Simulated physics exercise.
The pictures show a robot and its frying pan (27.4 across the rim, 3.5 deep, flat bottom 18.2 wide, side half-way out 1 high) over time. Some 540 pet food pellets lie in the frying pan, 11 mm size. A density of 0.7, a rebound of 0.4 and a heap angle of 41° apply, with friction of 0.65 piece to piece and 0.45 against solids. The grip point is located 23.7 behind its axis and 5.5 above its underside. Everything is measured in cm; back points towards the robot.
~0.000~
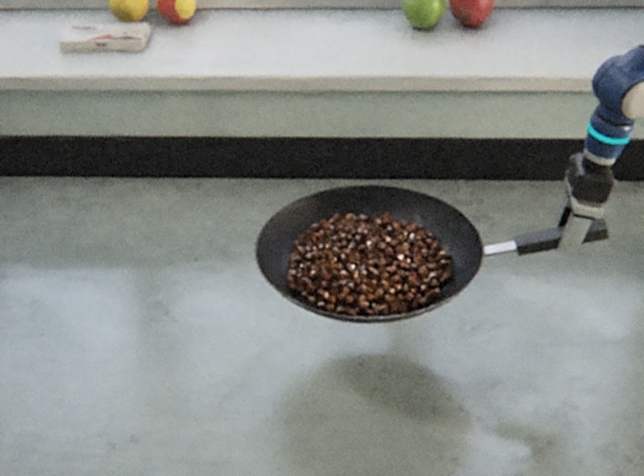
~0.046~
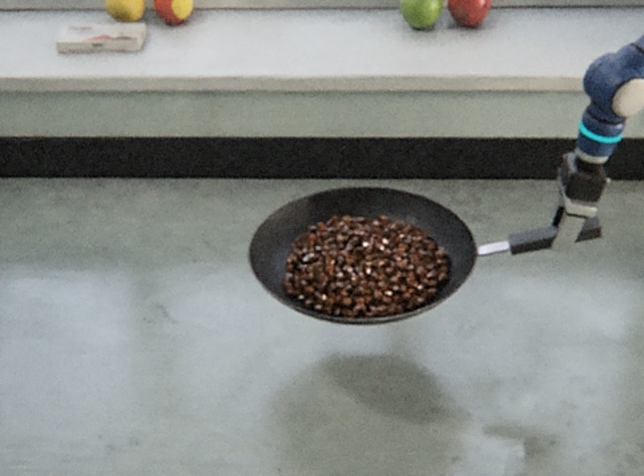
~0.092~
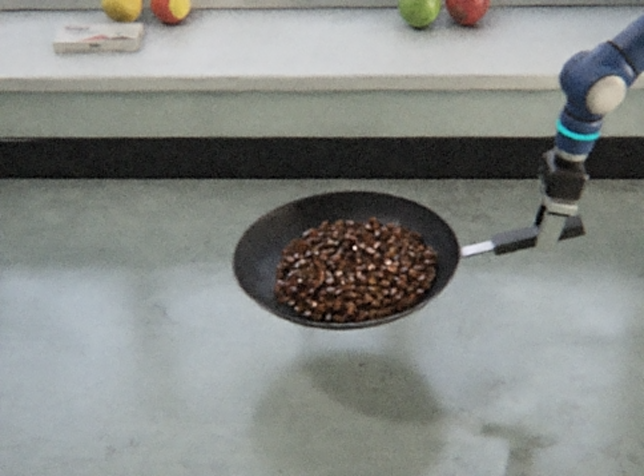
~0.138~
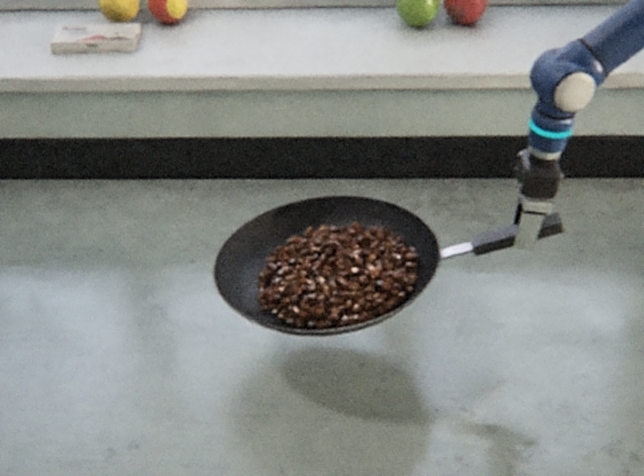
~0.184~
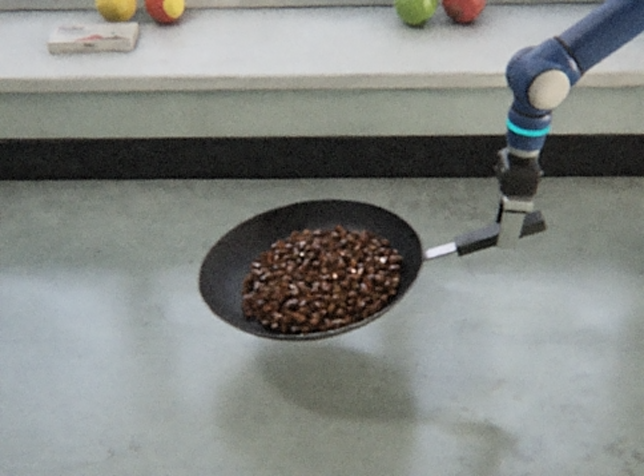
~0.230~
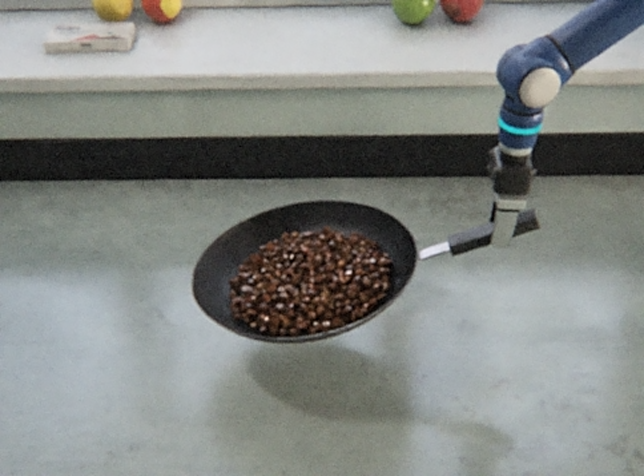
A blue robot arm held a dark frying pan of small brown pellets above a gray surface and moved it a short way left, tilting it slightly as the pellets stayed heaped inside.
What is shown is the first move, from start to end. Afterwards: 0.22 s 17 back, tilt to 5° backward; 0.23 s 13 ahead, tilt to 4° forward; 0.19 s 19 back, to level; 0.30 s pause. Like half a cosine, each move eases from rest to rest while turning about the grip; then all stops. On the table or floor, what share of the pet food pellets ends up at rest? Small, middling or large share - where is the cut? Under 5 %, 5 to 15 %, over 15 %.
Large.
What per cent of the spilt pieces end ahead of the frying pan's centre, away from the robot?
Of the spill: Approx. 70 %.
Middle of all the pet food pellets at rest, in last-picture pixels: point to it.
In the last picture, their middle sits at about (484, 263).
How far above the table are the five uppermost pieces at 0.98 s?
Close to 23 cm.
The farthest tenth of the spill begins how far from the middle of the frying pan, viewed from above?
I reckon it's some 15 centimetres.
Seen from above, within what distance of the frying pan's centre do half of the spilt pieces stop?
The answer is around 8 cm.
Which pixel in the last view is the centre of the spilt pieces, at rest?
My best guess is near (462, 337).
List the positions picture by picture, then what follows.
Frying pan middle at (369, 259), level; upper third of the load around (373, 254), from x 290 to 450, top at y 215; 535 in the frying pan, in the first picture.
Frying pan middle at (363, 260), level; upper third of the load around (374, 256), from x 285 to 445, top at y 220, in the second picture.
Frying pan middle at (347, 265), tilted 2° forward; upper third of the load around (373, 261), from x 280 to 430, top at y 220, in the third picture.
Frying pan middle at (328, 270), tilted 5° forward; upper third of the load around (366, 265), from x 260 to 415, top at y 225, in the fourth picture.
Frying pan middle at (313, 275), tilted 6° forward; upper third of the load around (352, 269), from x 245 to 400, top at y 230, in the fifth picture.
Frying pan middle at (307, 276), tilted 7° forward; upper third of the load around (340, 271), from x 235 to 390, top at y 230; 535 in the frying pan, in the sixth picture.
After 0.61 s, tilted 2° forward, highest piece 20 above the table; 410 in the frying pan, 3 on the table or floor, 122 in flight or on a rim.
After 0.98 s, level, highest piece 25 above the table; 401 in the frying pan, 128 on the table or floor, 6 in flight or on a rim.
After 1.37 s, level, highest piece 15 above the table; 405 in the frying pan, 130 on the table or floor.
After 2.42 s, level, highest piece 15 above the table; 405 in the frying pan, 130 on the table or floor.
At rest, 405 in the frying pan, 130 on the table or floor. That is 24 % on the table or floor.
